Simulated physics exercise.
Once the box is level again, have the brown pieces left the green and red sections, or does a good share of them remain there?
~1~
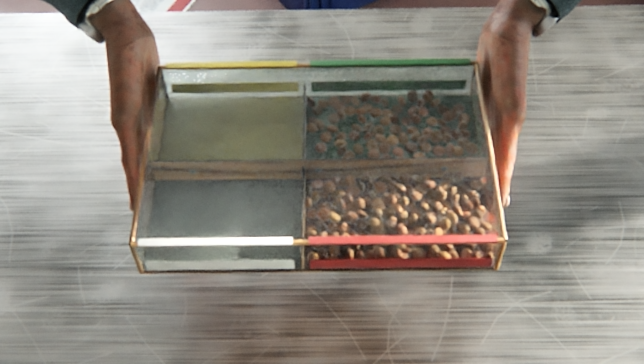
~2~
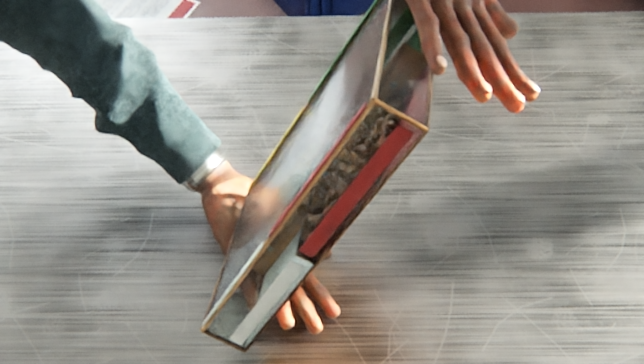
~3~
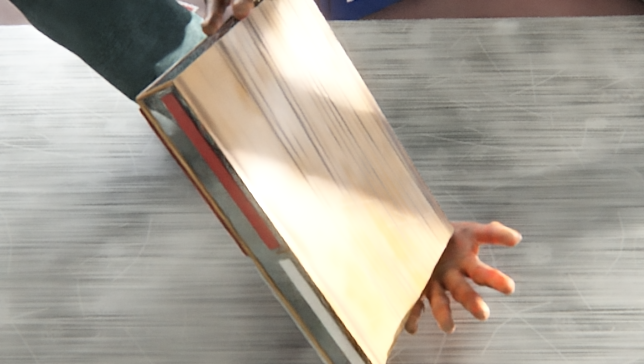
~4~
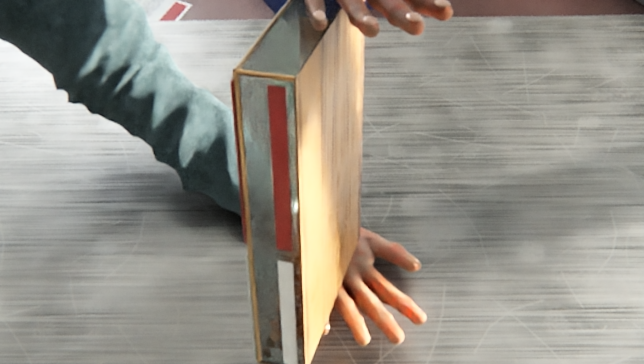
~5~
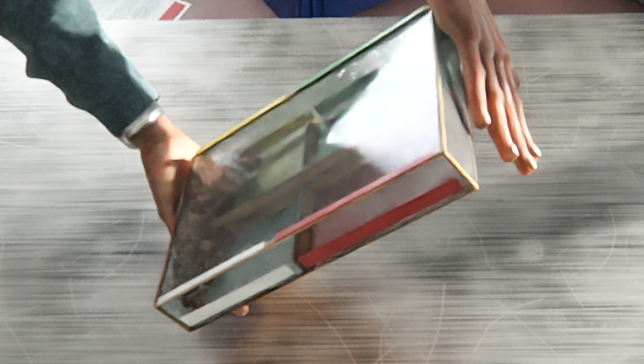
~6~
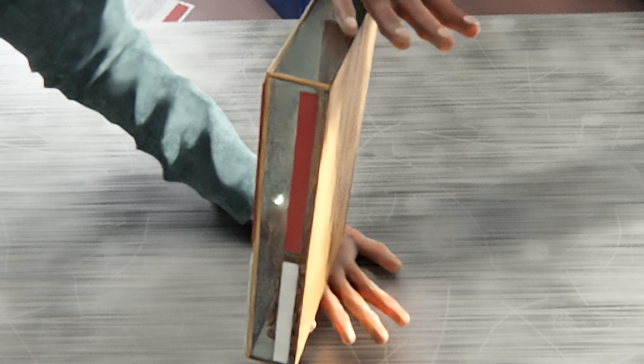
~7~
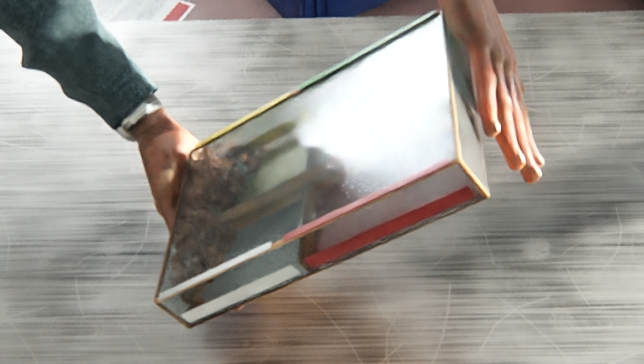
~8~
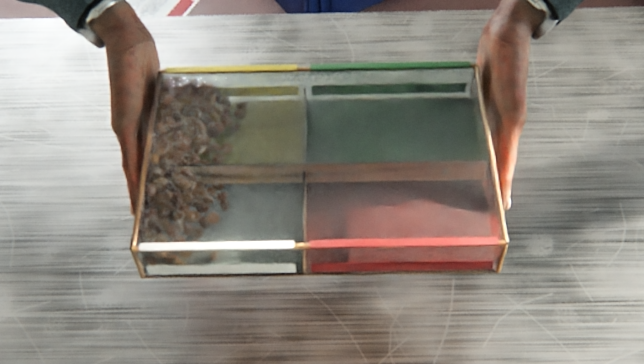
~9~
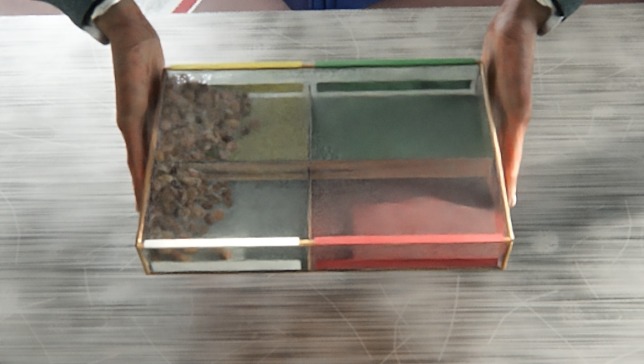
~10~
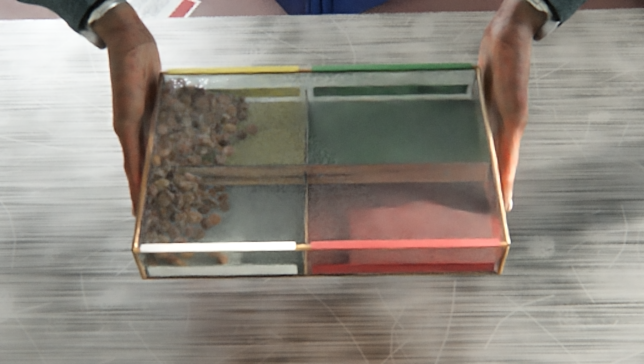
They have left the green and red sections, which look empty. The pieces end up on the left, with a good share in both the yellow and the white sections.
